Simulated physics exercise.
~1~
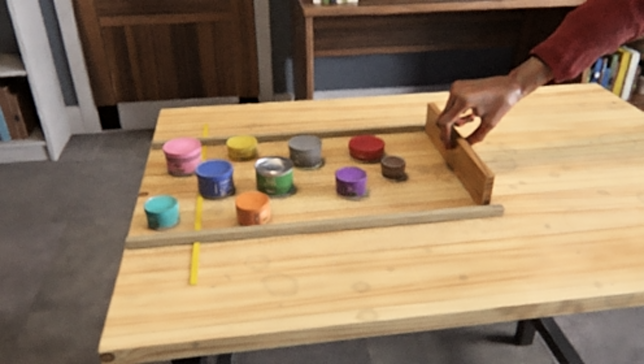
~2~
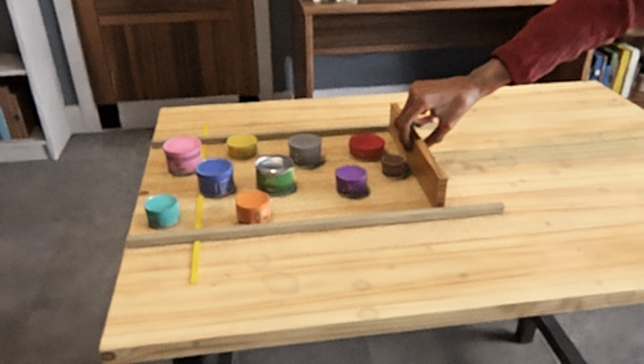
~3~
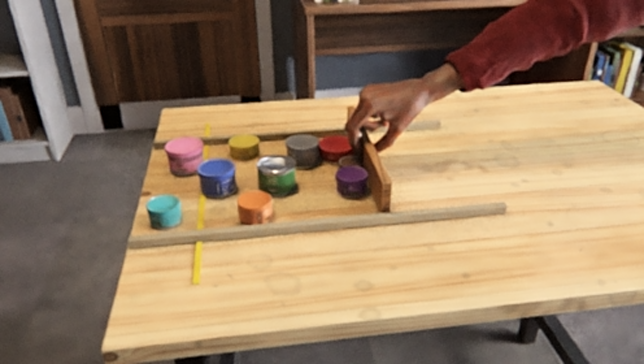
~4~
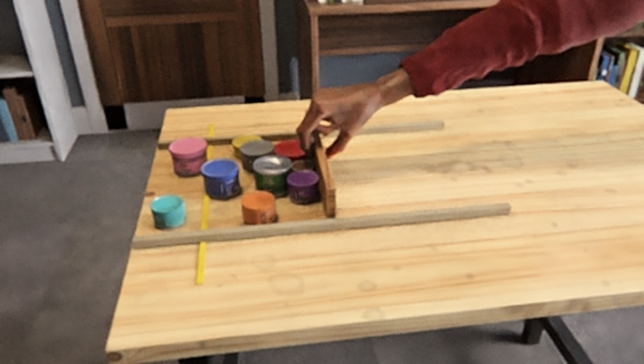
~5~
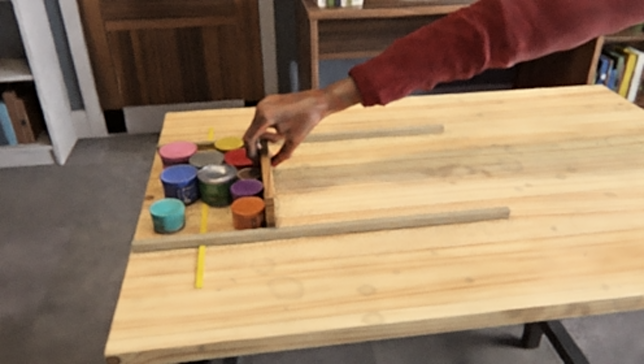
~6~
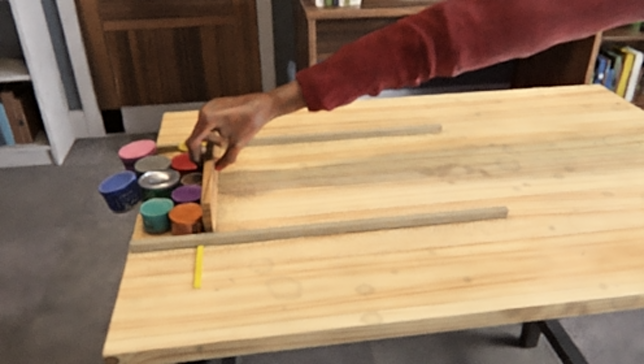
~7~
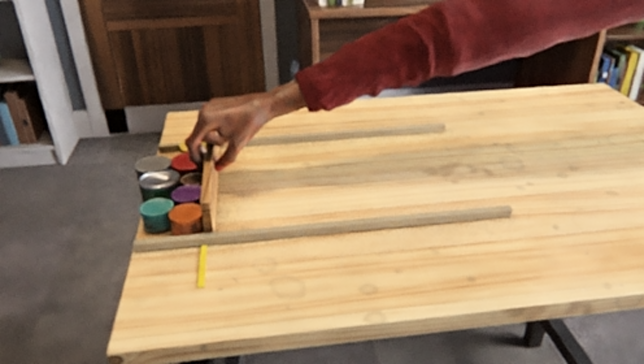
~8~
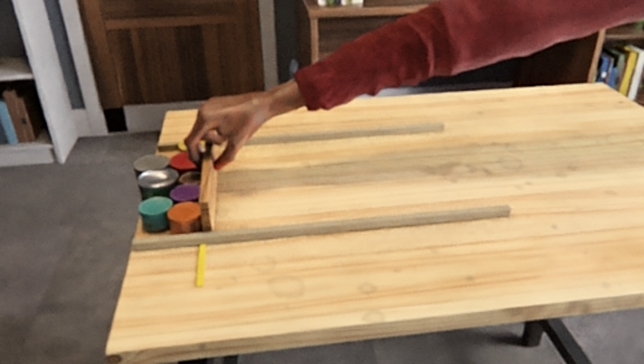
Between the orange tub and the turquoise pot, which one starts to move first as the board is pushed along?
The orange tub starts to move first. The turquoise pot stays where it is until later, when the bunch is pressed up close to the table's left edge.
To begin with, a hand in a red sleeve holds an upright wooden board to the right of a loose group of colourful tins and pots on a table, between two long wooden strips. The hand slides the board steadily left, gathering the small brown pot, then the red and purple ones. The push spreads through the bunch, squeezing it towards the table's left edge. As the board nears the yellow tape, the blue tin and the pink pot go over the edge and drop out of sight. The board stops, and the rest stay packed together on the table.
